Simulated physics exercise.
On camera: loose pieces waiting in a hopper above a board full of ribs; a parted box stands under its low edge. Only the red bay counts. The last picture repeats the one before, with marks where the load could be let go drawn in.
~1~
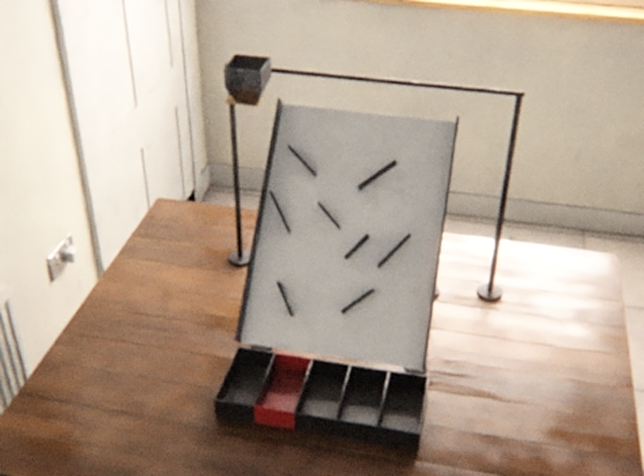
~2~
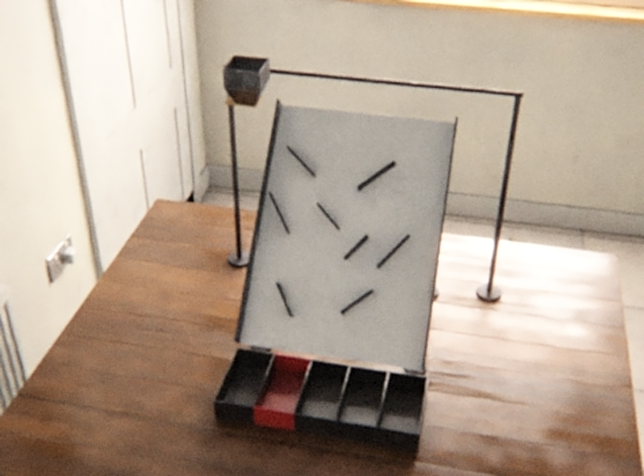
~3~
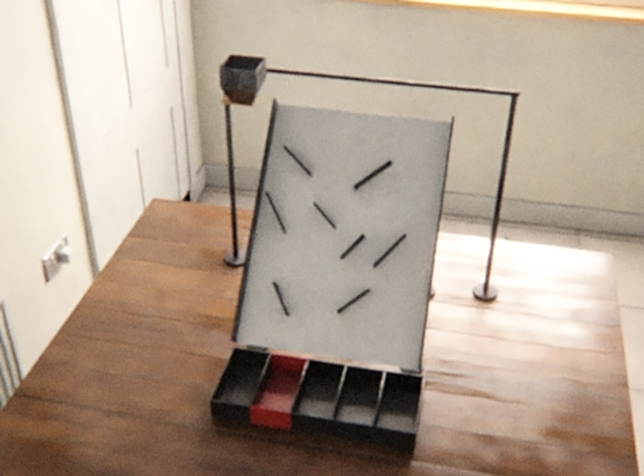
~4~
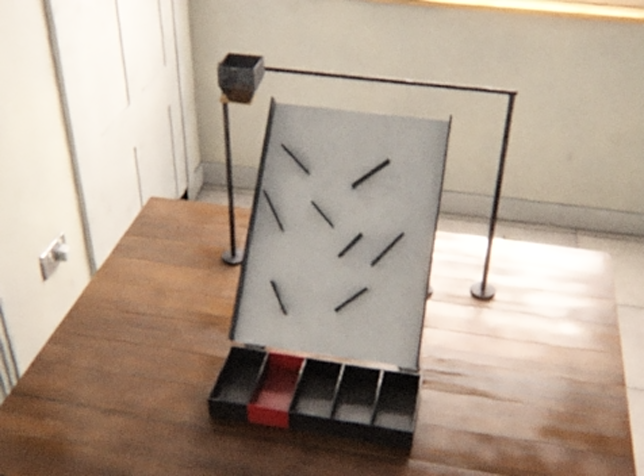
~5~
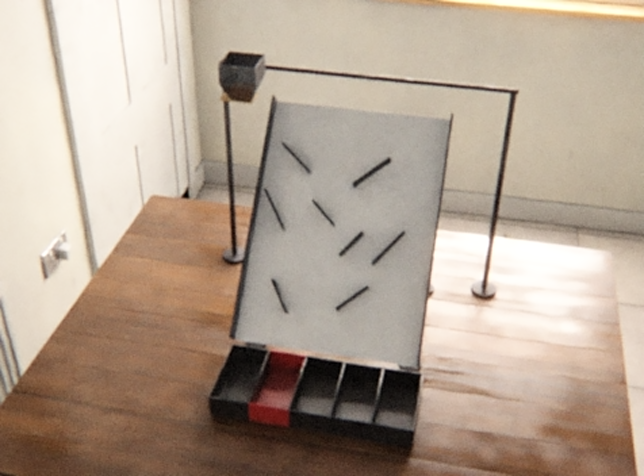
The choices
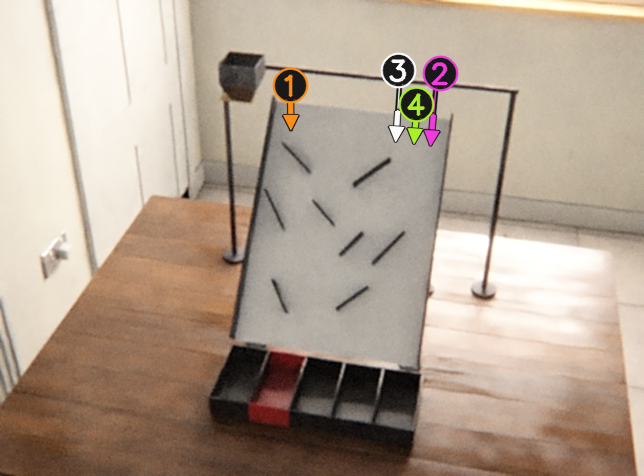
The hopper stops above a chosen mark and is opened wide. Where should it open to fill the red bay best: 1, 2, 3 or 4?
Best: 3.
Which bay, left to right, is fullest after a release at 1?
It is the second one.
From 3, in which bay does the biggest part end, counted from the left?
The second.
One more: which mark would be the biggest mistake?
Mark 2.
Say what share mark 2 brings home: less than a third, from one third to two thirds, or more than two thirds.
It is less than a third.
On the marked copy, mark 1 meets the board at (290, 124); mark 2 meets the board at (431, 140); mark 3 meets the board at (396, 136); mark 4 meets the board at (414, 138).
Choosing 1, about two thirds in the red bay, about a third in other bays, a stray few outside the box.
Choosing 2, about a quarter in the red bay, about two thirds in other bays, a small part outside the box.
Choosing 3, most in the red bay, about a quarter in other bays.
Choosing 4, about half in the red bay, about half in other bays, a stray few outside the box.
